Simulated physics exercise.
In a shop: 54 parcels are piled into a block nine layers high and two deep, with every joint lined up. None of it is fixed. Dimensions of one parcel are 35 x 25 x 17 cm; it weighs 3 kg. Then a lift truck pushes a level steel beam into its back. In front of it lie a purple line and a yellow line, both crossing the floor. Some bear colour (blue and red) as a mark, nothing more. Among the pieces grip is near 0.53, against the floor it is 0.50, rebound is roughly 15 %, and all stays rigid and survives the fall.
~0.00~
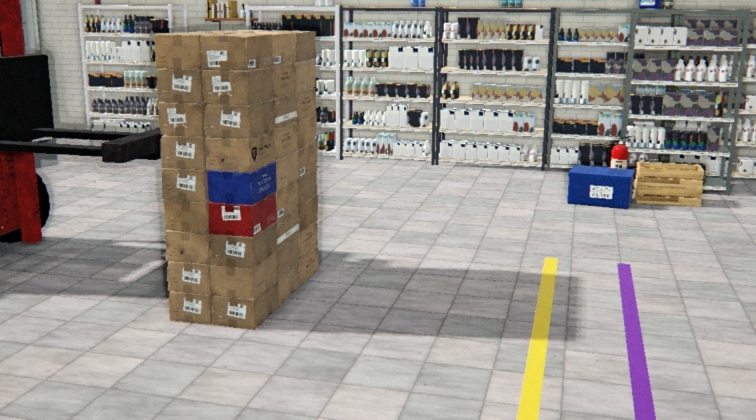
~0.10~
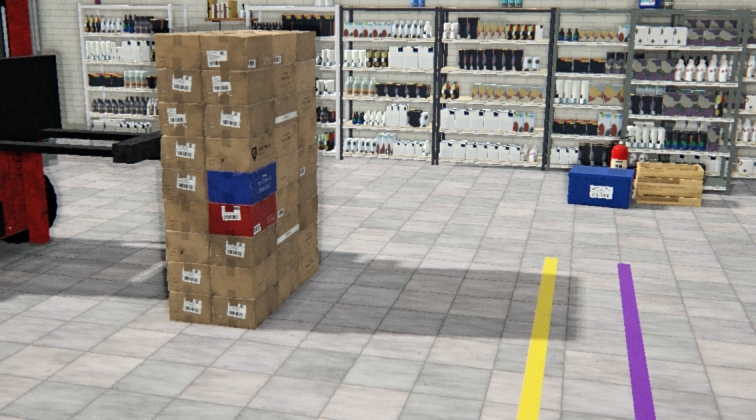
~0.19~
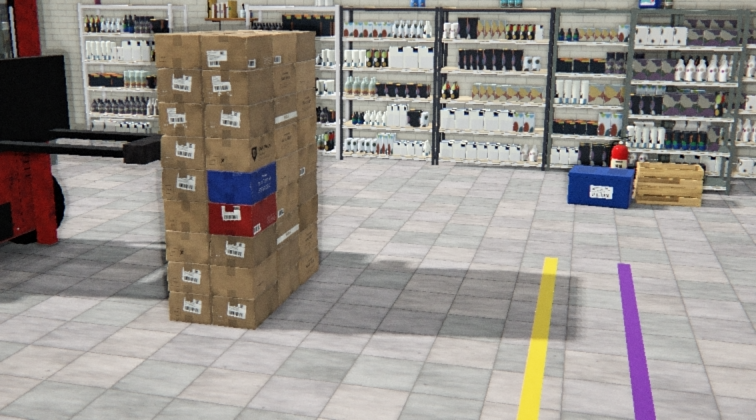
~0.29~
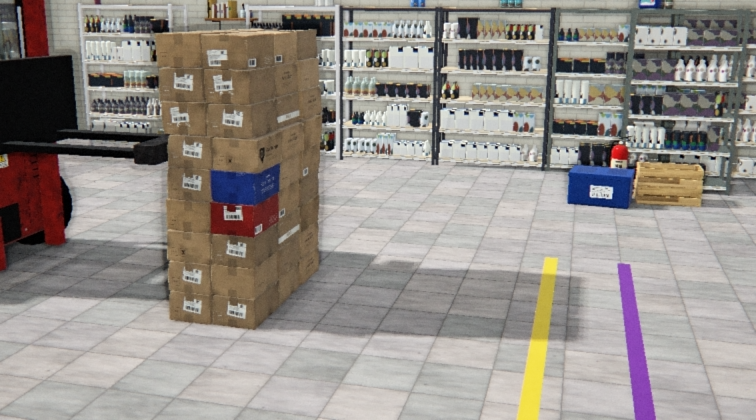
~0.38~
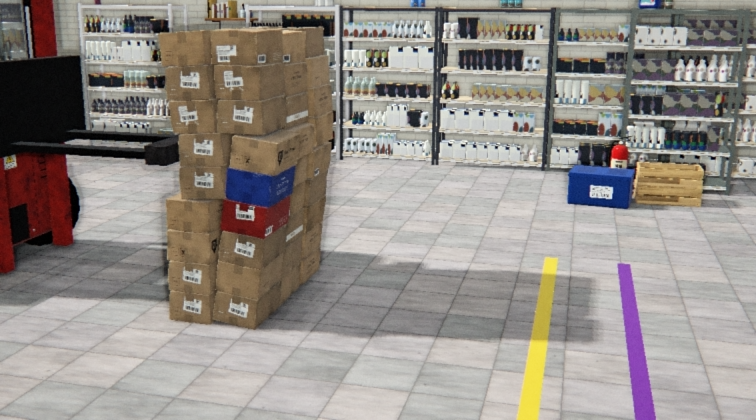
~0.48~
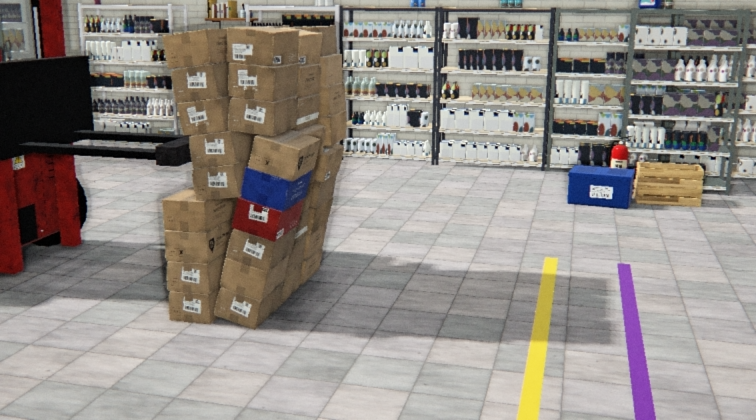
To begin with, a tall block of brown cartons, with one blue and one red, stands neatly beside yellow and purple floor lines as a forklift's dark forks edge in from the left. The forks press into the stack, shifting its upper layers rightward, and the cartons lean and separate unevenly.
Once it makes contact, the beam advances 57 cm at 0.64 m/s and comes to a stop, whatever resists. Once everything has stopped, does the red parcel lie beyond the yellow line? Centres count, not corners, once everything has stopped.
I expect it to not get to the line.
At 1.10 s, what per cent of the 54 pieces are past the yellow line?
It's 0 percent at that point.
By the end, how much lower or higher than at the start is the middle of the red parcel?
Looks like it winds up about 50 centimetres lower.
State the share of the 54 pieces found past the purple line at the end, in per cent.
Close to 10 percent.
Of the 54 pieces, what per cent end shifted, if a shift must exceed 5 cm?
I count 85 % as shifted.
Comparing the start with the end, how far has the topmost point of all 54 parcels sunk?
Lower by close to 85 cm.
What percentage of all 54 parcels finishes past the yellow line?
About 25% of them.
By 0.74 s, none of the 54 parcels past the yellow line, 48 disturbed; red parcel tilted 32°; blue parcel tilted 32°, 58 mm lower.
By 1.10 s, none of the 54 parcels past the yellow line, 49 disturbed; red parcel on its side; blue parcel on its side.
By 1.74 s, 9 of the 54 parcels past the yellow line; red parcel upside down; blue parcel upside down.
When it is over (3.8 s), 13 of the 54 parcels past the yellow line; red parcel upside down; blue parcel upside down. In pixels of the last frame, middles, red parcel near (432, 323), blue parcel near (505, 336).
